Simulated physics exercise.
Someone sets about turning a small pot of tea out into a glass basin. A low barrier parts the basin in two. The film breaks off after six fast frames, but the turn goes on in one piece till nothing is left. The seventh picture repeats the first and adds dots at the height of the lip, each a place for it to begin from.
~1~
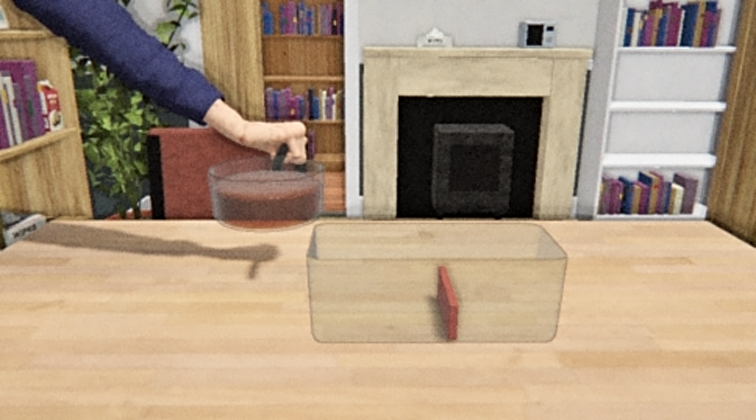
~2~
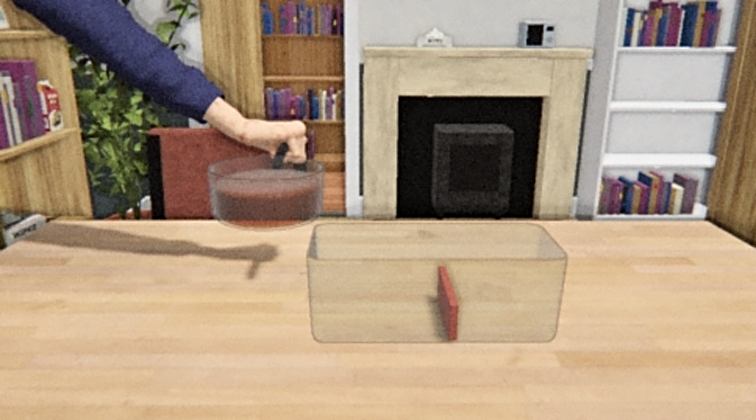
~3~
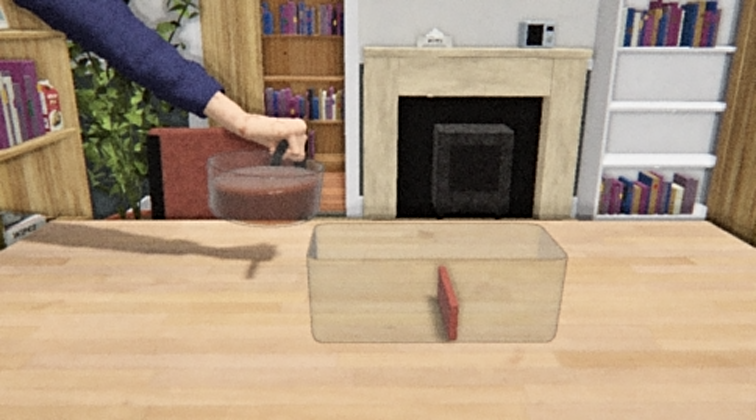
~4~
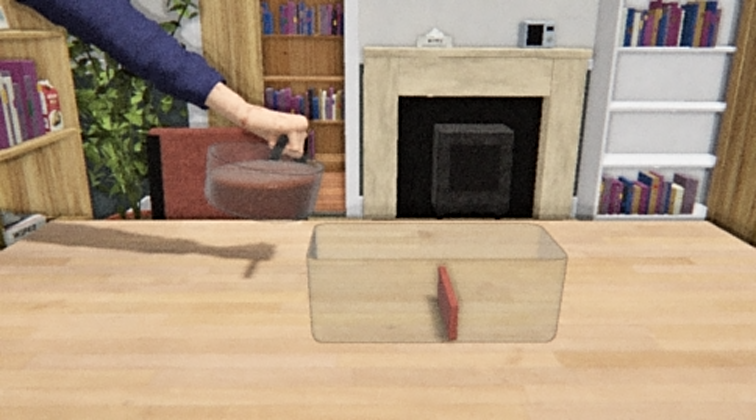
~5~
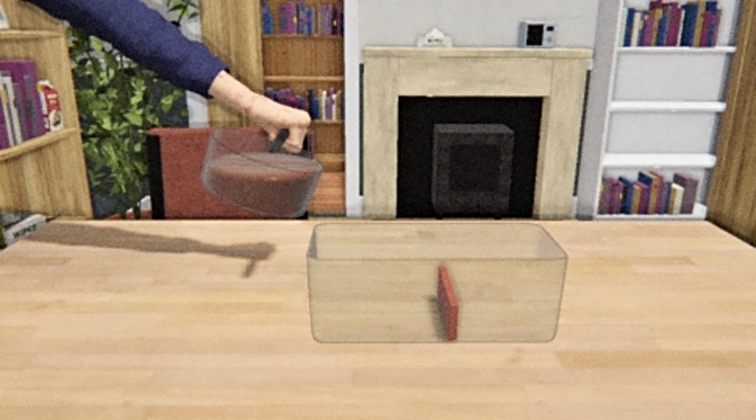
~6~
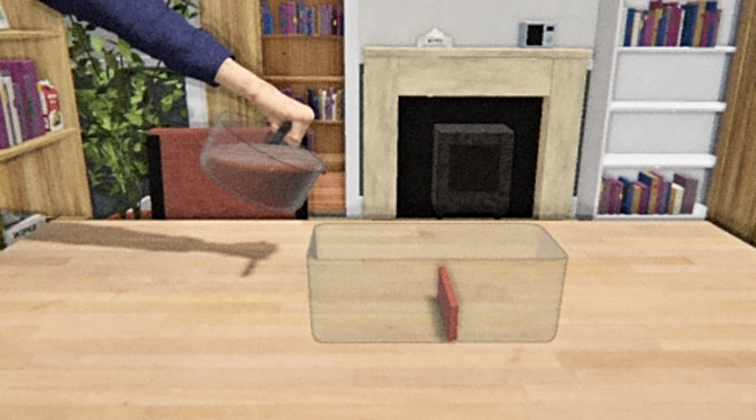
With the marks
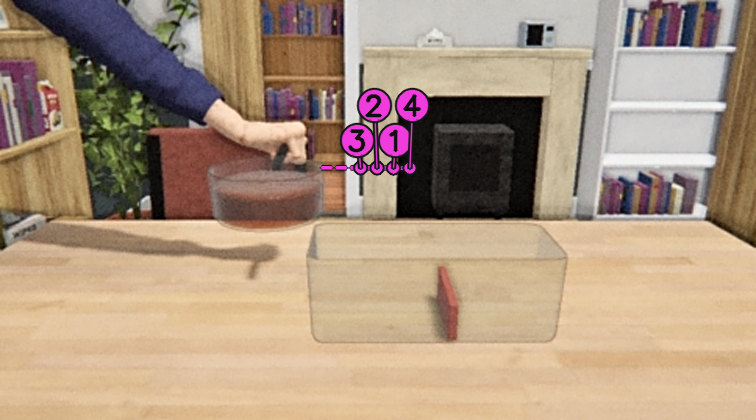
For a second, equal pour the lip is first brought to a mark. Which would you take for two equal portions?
Place 2.
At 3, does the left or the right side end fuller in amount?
The left side.
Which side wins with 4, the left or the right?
The right one.
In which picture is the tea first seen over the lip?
Picture 6.
On the marked copy, 1 at (393, 168); 2 at (377, 167); 3 at (360, 167); 4 at (409, 168).
With 1, about 20 % ends left of the wall and 79 % right of it.
With 2, about 50 % ends left of the wall and 49 % right of it.
With 3, about 84 % ends left of the wall and 15 % right of it.
With 4, about 8 % ends left of the wall and 91 % right of it.
